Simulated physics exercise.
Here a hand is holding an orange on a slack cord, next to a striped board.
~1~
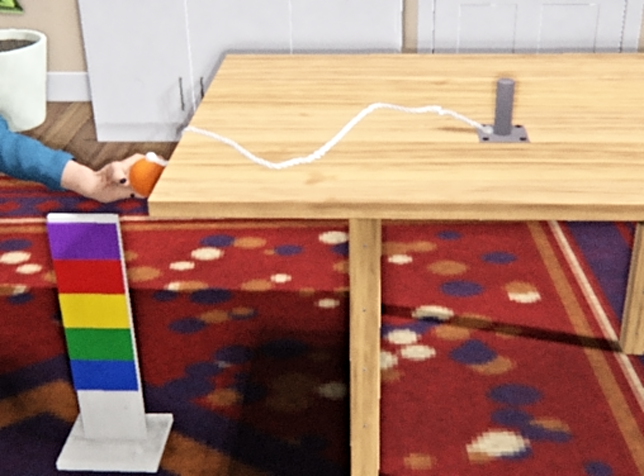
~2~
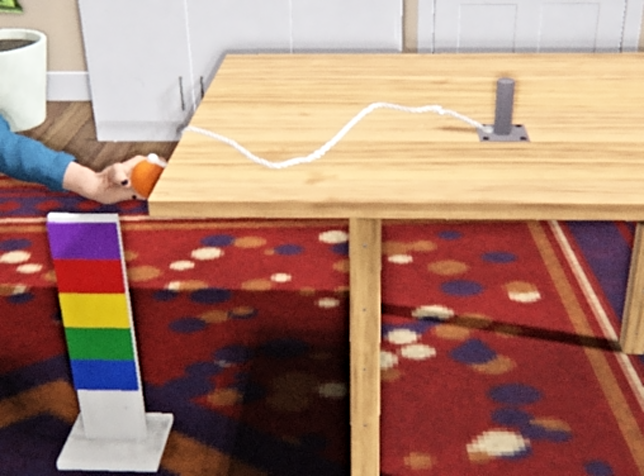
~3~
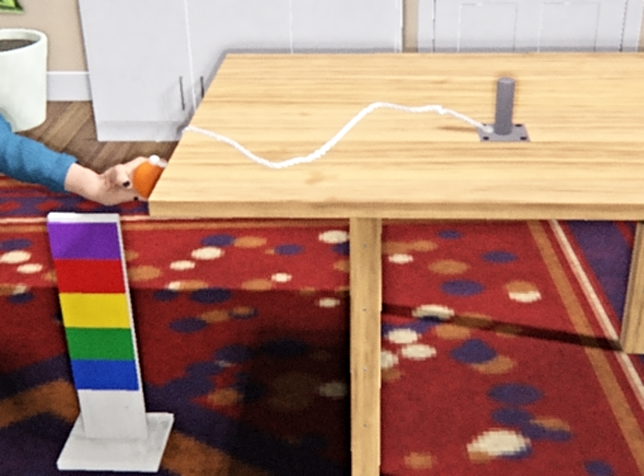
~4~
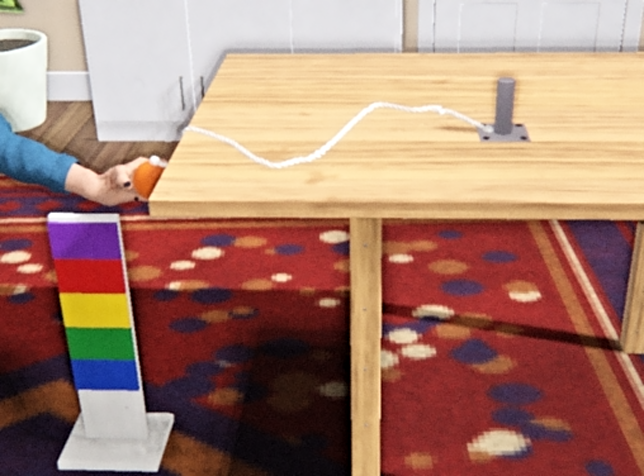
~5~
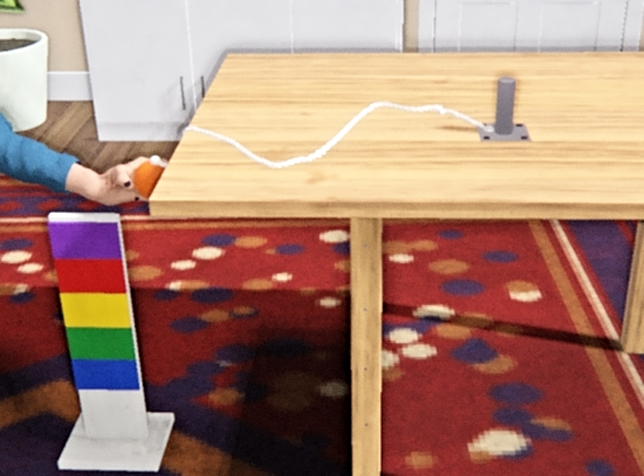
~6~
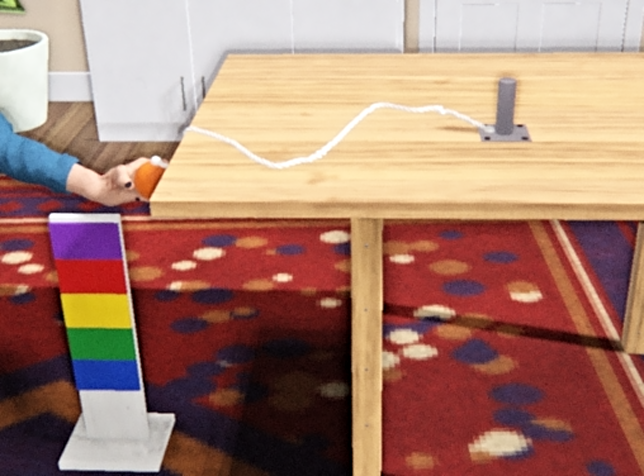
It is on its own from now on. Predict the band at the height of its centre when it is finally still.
The blue band, level with its centre.
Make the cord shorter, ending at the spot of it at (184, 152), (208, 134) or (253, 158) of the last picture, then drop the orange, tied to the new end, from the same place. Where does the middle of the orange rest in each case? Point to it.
The pixels are (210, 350) for the first, (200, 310) for the second and (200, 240) for the third.
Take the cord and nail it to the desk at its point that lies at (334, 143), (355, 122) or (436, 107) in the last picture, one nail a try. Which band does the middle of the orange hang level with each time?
In order: Red; yellow; green.
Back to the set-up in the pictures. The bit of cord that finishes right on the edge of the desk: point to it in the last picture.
In the last picture it is at roughly (329, 148).
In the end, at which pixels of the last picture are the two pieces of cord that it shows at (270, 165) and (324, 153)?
Final spots: (198, 200), then (191, 140).
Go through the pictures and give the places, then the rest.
In the first frame, orange (149, 177); purple (83, 242); red (89, 278); yellow (94, 312); green (99, 345); blue (104, 377).
In the second frame, orange (151, 179); cord through (457, 116) (386, 106) (342, 134) (282, 166) (219, 138).
In the third frame, orange (152, 180).
In the fourth frame, orange (153, 181); cord through (457, 116) (387, 105) (342, 133) (282, 165) (219, 138).
In the fifth frame, orange (154, 180).
In the sixth frame, orange (154, 181); cord through (459, 116) (388, 106) (343, 134) (283, 166) (221, 138).
Soon after, orange near (173, 326); level with yellow.
Then, orange near (231, 368); level with blue.
Further on, orange near (206, 374); level with blue.
At rest, orange near (215, 375); level with blue. Its centre hangs level with the blue band.
